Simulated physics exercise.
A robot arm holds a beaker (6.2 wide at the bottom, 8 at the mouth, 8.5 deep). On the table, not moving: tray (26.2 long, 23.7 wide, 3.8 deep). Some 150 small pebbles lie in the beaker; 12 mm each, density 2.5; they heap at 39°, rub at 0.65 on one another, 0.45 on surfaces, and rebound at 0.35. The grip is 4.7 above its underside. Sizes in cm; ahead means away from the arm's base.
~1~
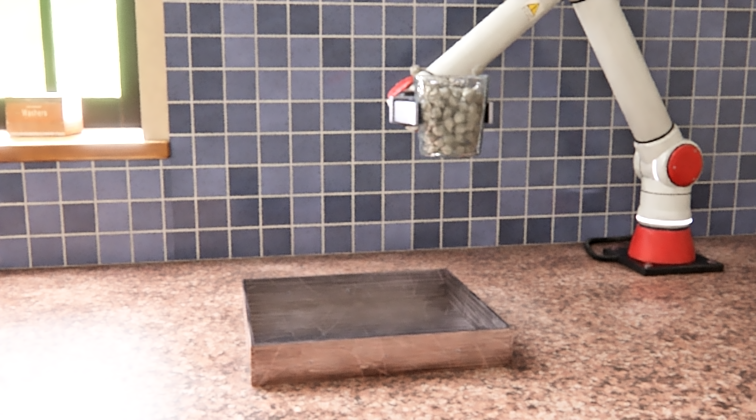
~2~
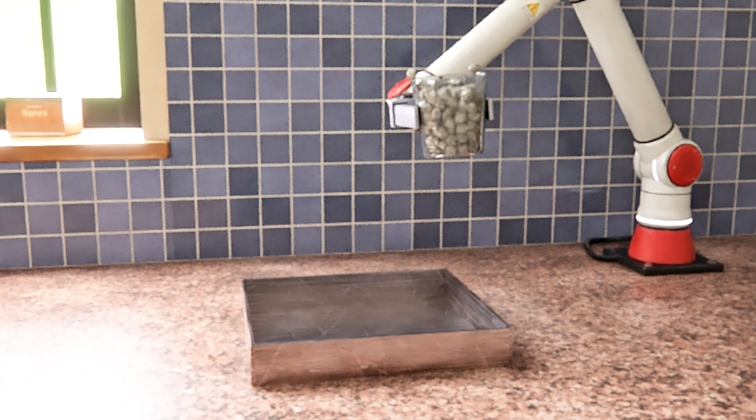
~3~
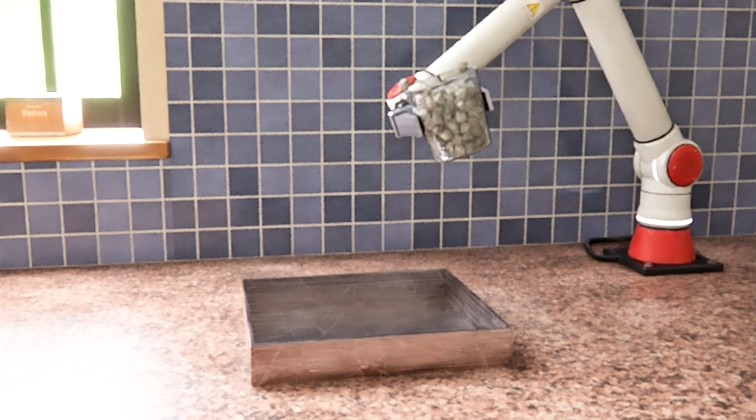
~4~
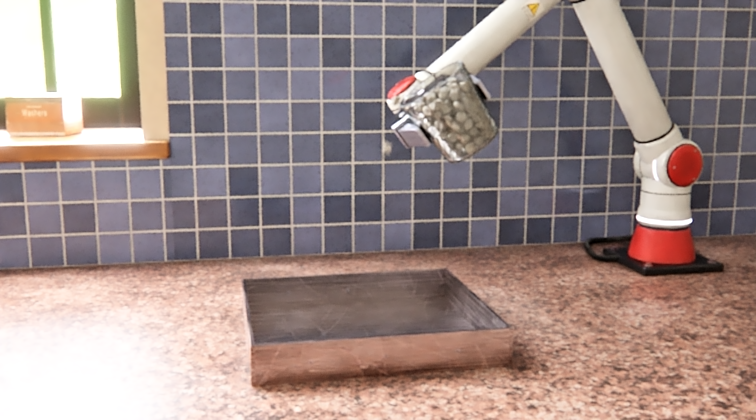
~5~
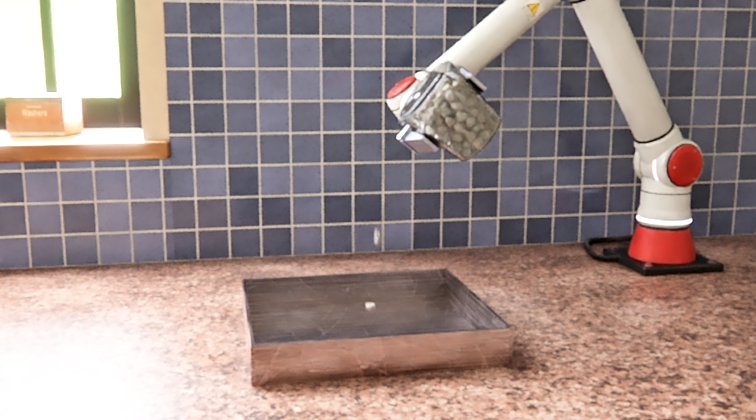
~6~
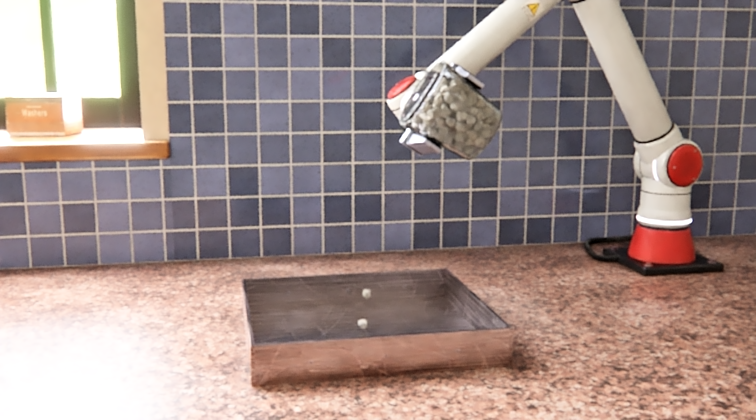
A robot arm tipped a clear beaker of small pebbles further and further over to the left above a wooden tray on a speckled counter, and two pebbles dropped into the tray.
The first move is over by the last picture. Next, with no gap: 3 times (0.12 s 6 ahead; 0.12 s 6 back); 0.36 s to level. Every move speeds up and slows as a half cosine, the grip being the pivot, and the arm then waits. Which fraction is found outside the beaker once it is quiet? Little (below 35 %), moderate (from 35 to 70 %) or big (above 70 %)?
A moderate share, from 35 to 70 %, ends outside the beaker.
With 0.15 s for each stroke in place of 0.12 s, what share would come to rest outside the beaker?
It would be near 25 per cent.
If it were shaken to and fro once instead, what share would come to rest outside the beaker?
Then about 20 per cent.
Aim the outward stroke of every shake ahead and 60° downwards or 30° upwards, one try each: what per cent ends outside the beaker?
About 10 and 80 per cent.
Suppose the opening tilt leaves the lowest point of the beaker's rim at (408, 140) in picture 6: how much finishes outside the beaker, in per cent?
About 100 per cent.
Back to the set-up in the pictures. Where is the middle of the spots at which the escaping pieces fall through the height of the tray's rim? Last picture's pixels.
Near (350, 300).
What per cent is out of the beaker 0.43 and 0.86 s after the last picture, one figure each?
About 25, 45.
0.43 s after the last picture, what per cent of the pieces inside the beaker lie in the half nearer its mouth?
About 65 per cent.
Then, 0.43 s after the last picture, tilted 56° forward, highest piece 28 above the table; 112 in the beaker, 20 in the tray, 1 on the table or floor, 13 in flight or on a rim.
Then, 0.86 s after the last picture, tilted 37° forward, highest piece 26 above the table; 80 in the beaker, 58 in the tray, 3 on the table or floor, 5 in flight or on a rim.
Then, 1.28 s after the last picture, level, highest piece 28 above the table; 80 in the beaker, 62 in the tray, 4 on the table or floor.
Then, 2.33 s after the last picture, level, highest piece 28 above the table; 80 in the beaker, 62 in the tray, 4 on the table or floor.
Final count, 80 in the beaker, 62 in the tray, 4 on the table or floor. That is 45 % outside the beaker.
